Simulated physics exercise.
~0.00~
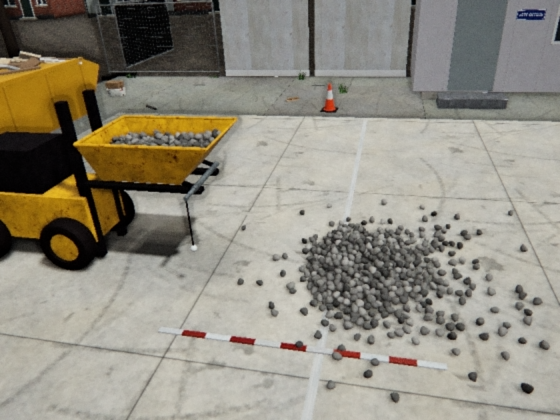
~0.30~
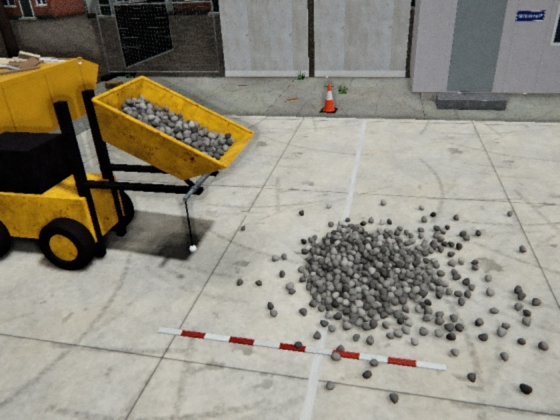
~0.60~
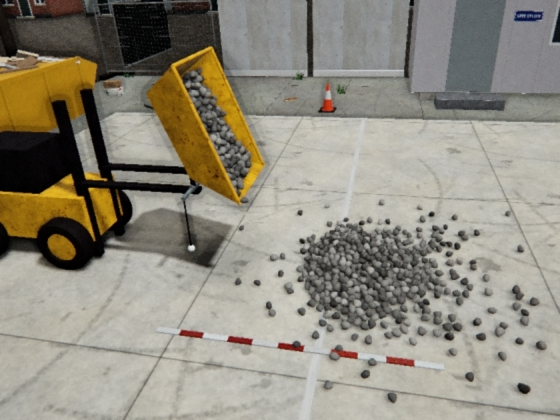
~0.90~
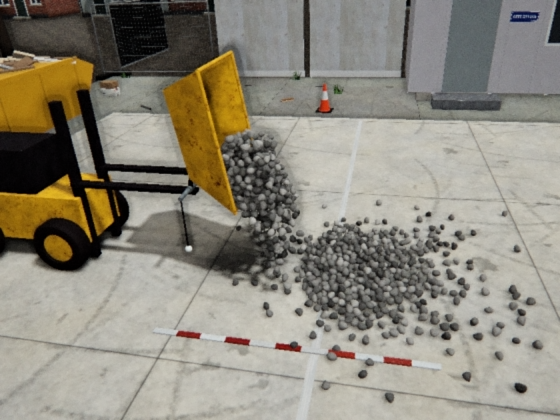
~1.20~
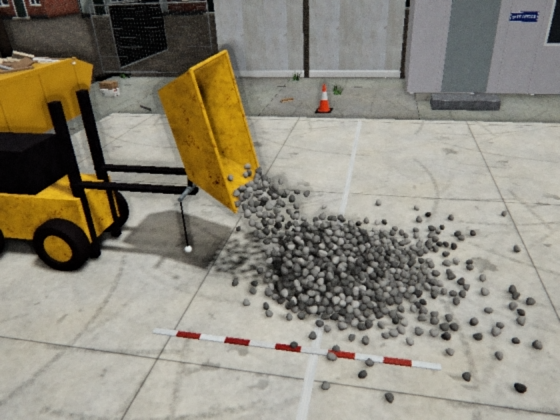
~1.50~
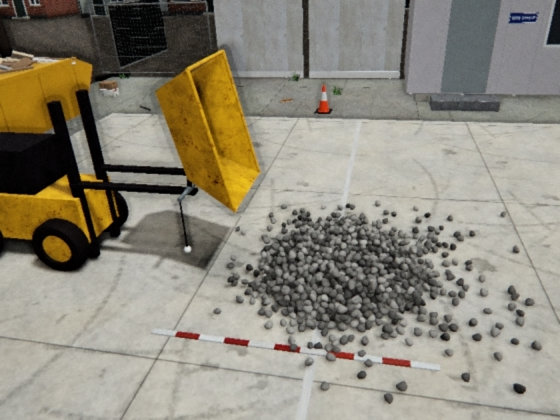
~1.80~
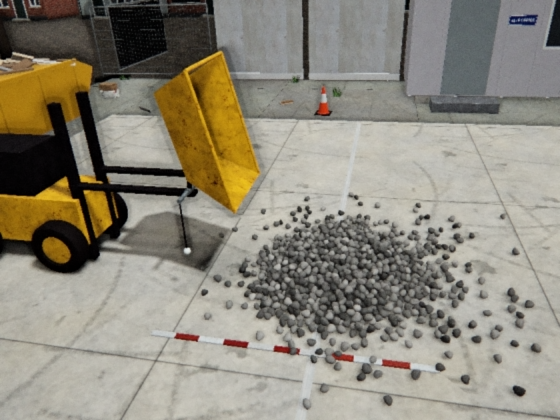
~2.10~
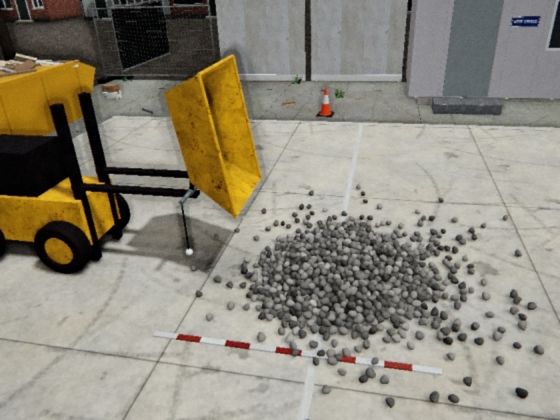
A yellow fork truck stands at the left of a pale concrete yard, seen from slightly above, holding a yellow skip of grey stones, with a loose heap of similar stones to the right. A red and white banded rod lies in front, a painted line crosses the ground, and an orange cone stands behind. The skip tips forward to the right, steeper and steeper, until the stones pour out beside the heap. It rocks back slightly as the last ones leave. The stones spread into the older heap, some reaching over the rod, and the skip ends steeply tipped and empty.
